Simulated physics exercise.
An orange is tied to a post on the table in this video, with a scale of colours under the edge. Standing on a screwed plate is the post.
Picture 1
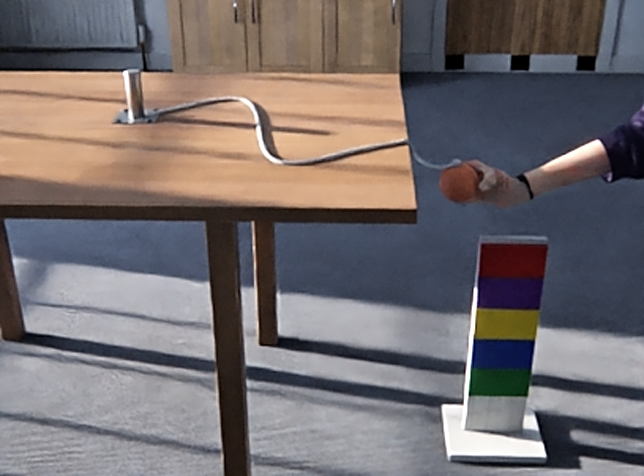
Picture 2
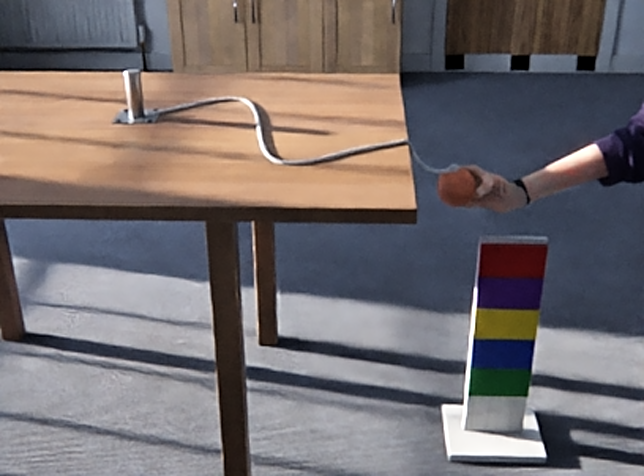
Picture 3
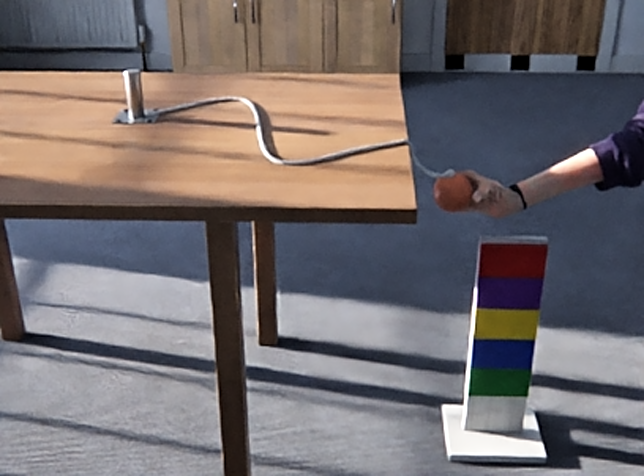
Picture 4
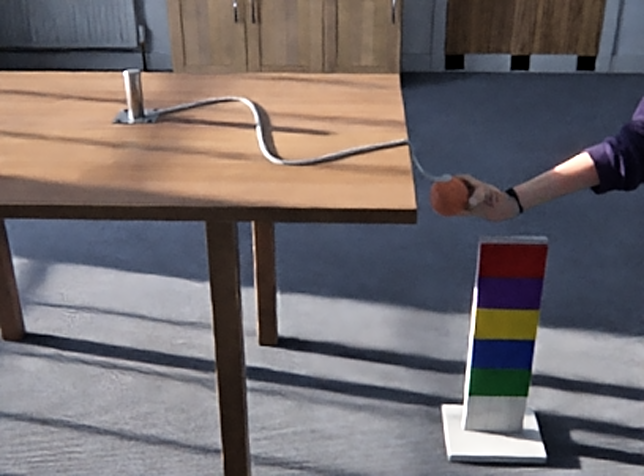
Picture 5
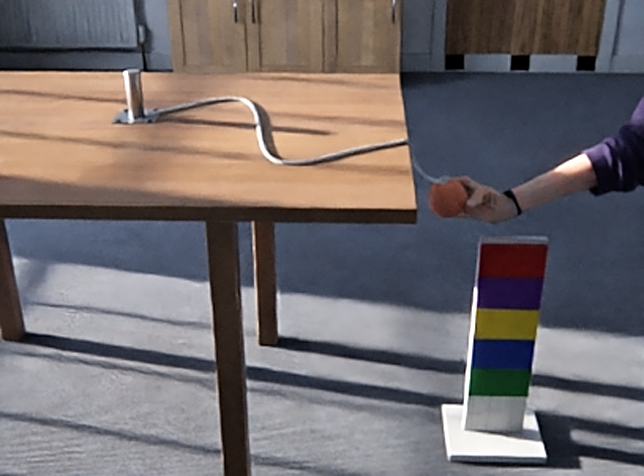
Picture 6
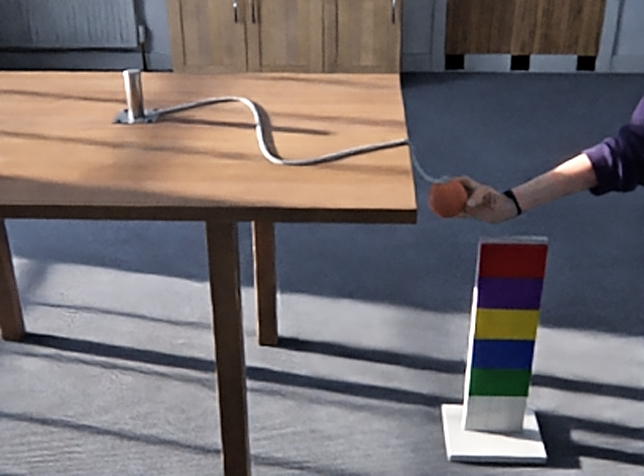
In a sunlit room with a grey floor and wooden cabinets behind, a still camera looks slightly down on a wooden table. A pale cord curves from a metal post on the tabletop, at left, past the right edge to an orange held in a hand, above an upright board banded red, purple, yellow, blue and green. The hand shifts the orange slightly left and down, then stays nearly still.
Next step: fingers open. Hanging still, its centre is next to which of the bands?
Its middle rests at the blue band.
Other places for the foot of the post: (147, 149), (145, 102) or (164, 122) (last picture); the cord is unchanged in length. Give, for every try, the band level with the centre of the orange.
Green; blue; green.
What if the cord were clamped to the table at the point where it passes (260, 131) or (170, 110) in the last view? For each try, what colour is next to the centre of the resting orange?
For the first place it's purple, and for the second blue.
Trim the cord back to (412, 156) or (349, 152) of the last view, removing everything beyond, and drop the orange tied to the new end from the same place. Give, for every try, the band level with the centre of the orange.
Cut one gives yellow; cut two gives red.
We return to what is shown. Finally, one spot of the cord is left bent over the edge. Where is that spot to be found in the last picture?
Roughly (266, 153).
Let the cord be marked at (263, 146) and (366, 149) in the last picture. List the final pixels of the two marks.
Roughly (392, 128) for the first and (402, 237) for the second.
Soon after, orange near (424, 338); level with blue.
After that, orange near (384, 325); level with blue.
In the end, orange near (396, 338); level with blue. Its middle rests at the blue band.
